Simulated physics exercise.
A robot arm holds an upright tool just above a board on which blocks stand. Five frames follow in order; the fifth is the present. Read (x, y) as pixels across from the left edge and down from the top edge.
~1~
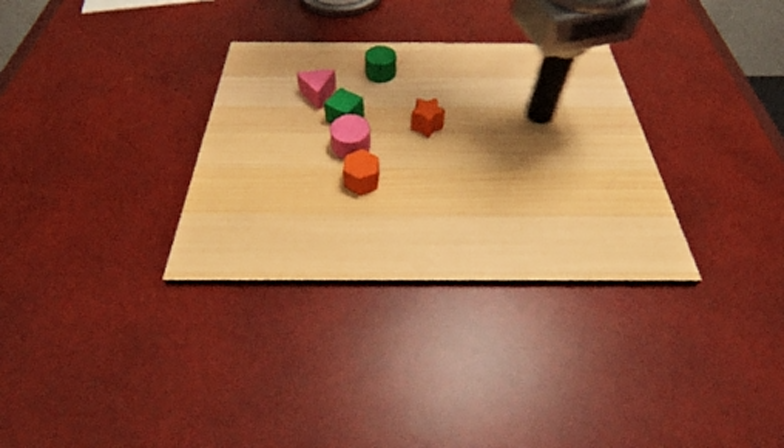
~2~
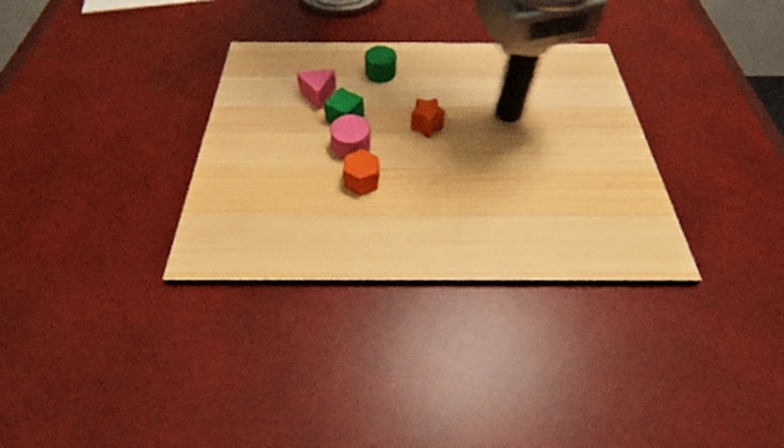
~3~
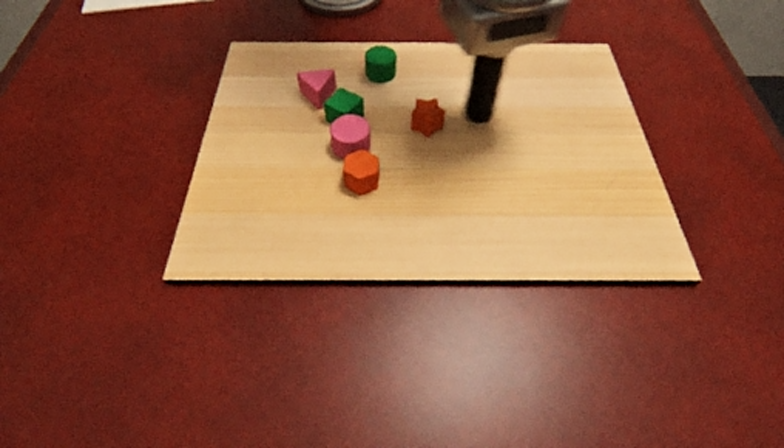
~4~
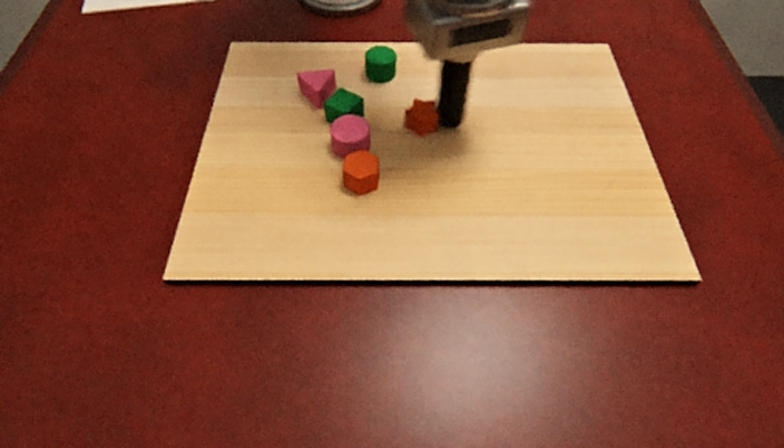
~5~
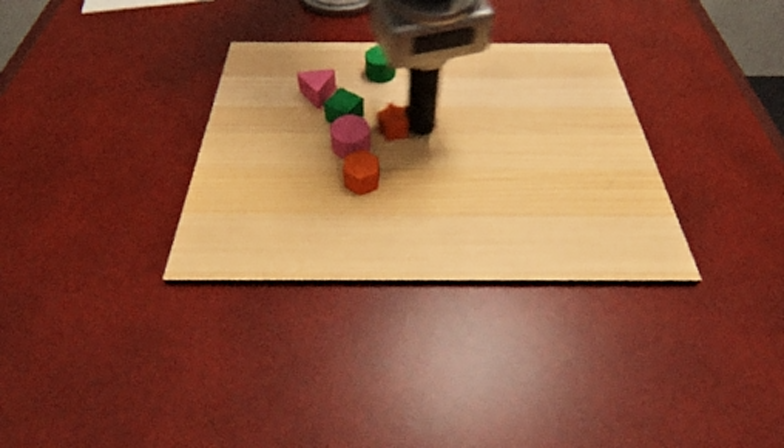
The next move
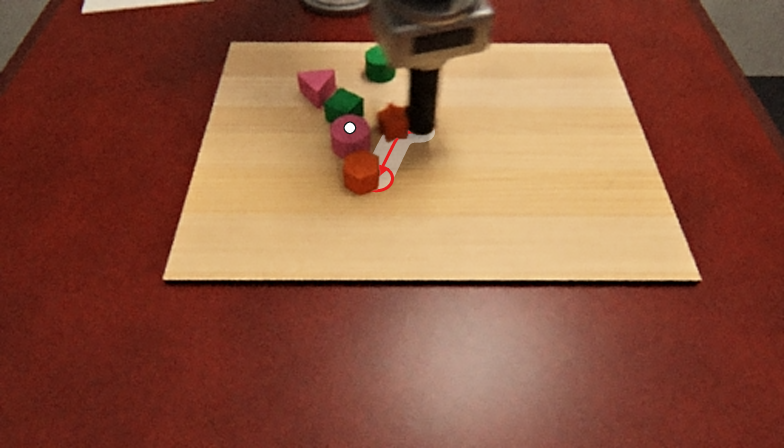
In this clip, a robot arm moves a dark upright tool leftward above a wooden board holding small pink, green and orange blocks, then meets the orange star and pushes it a short way left toward the pink cylinder.
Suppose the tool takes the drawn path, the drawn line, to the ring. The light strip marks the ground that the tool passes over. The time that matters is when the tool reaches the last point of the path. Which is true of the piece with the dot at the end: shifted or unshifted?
Once the tool is done, the piece with the dot is in a new spot.
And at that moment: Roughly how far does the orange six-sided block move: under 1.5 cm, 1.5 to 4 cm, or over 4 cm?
Between 1.5 and 4 cm.
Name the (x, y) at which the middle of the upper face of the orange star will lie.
It ends at (365, 126).
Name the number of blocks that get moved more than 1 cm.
It will shift three or more blocks.
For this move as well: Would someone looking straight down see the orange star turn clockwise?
I believe so.
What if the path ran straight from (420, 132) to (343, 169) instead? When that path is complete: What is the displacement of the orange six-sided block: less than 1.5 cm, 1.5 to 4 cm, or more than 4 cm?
The answer will be the middling band, 1.5 to 4 cm.
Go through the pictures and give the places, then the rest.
Tool tip at (539, 115); block tops, green square at (343, 100); pink cylinder at (350, 128); orange six-sided block at (361, 163); orange star at (428, 108), in the first picture.
Tool at (509, 113); blocks unchanged, in the second picture.
Tool at (478, 114); blocks unchanged, in the third picture.
Tool at (449, 119); orange star at (423, 108), in the fourth picture.
Tool at (421, 126); green square at (343, 100); pink cylinder at (350, 128); orange six-sided block at (361, 163); orange star at (394, 113), in the fifth picture.
Path on the board, from (420, 132) by way of (397, 139) and (387, 158) to (377, 178); the dot is on the pink cylinder.
The first path, step by step. One third of the way, tool at (397, 133); pink cylinder at (340, 130); orange star at (369, 119).
Two thirds of the way, tool at (387, 153); pink cylinder at (329, 131); orange star at (365, 126), turned 35° clockwise.
At the end, tool at (377, 173); green square in place; pink cylinder at (329, 131); orange six-sided block at (347, 176), turned 25° clockwise; orange star at (365, 126), turned 35° clockwise.
